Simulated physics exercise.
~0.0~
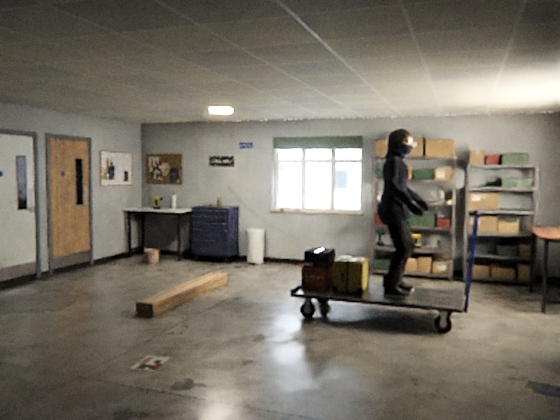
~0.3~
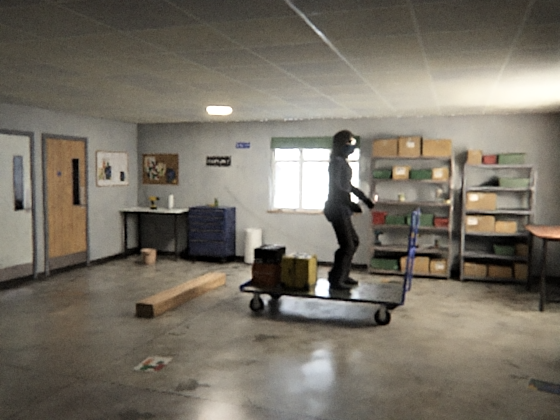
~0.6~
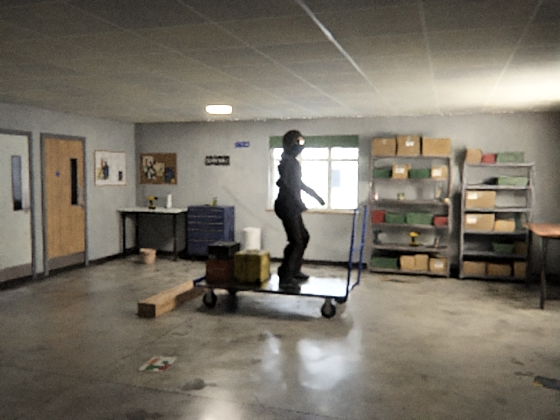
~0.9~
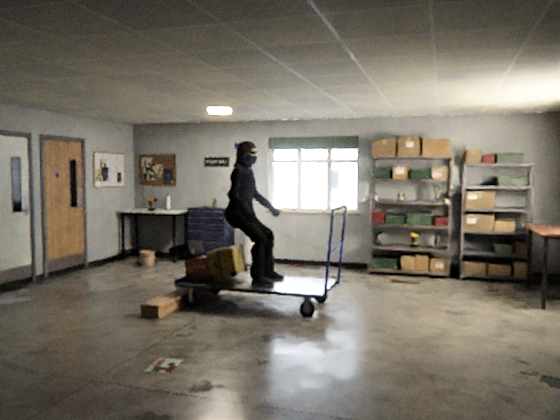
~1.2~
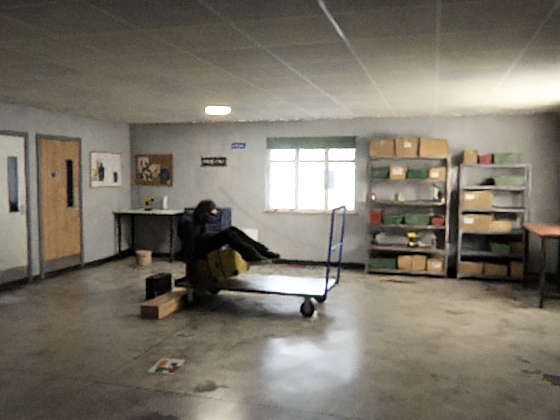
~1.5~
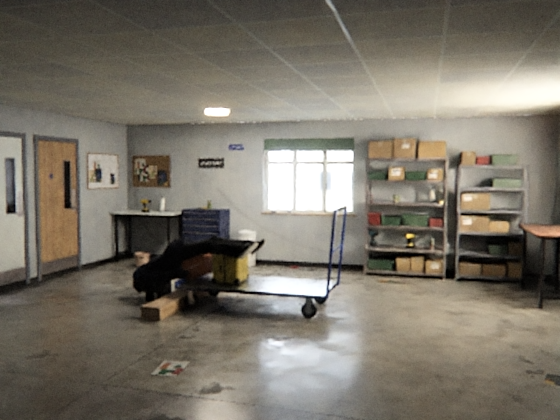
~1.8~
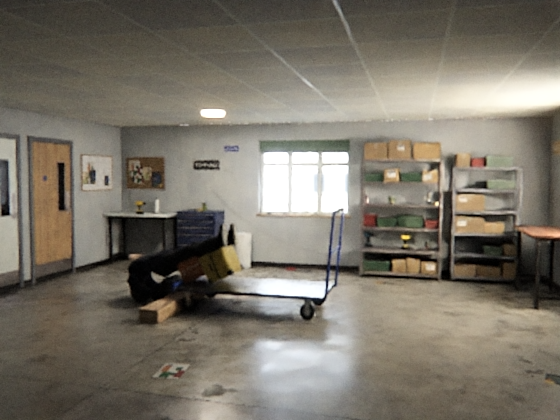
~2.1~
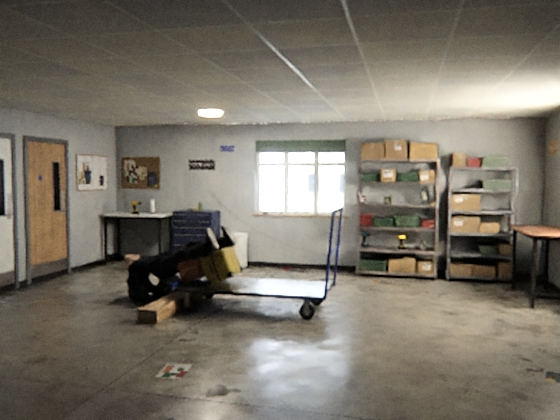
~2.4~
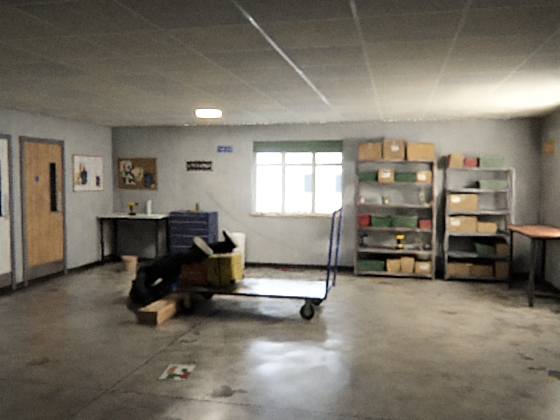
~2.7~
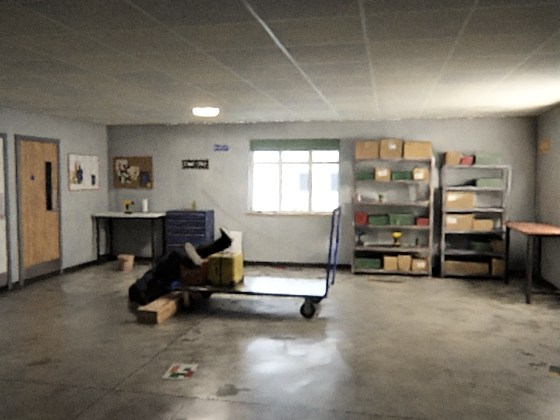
A dark-clad figure stands on a flat trolley with a blue handle at its right end, seen from across a grey workshop with doors at left, a window behind and loaded shelves at right. Black, orange and yellow cases sit at the deck's left end as it rolls left toward a wooden kerb. The trolley stops short against the kerb, and the cases tip forward. The black case drops to the floor while the figure falls backward over the front edge. The figure ends slumped with hips past the rim, the yellow and orange cases still on deck.
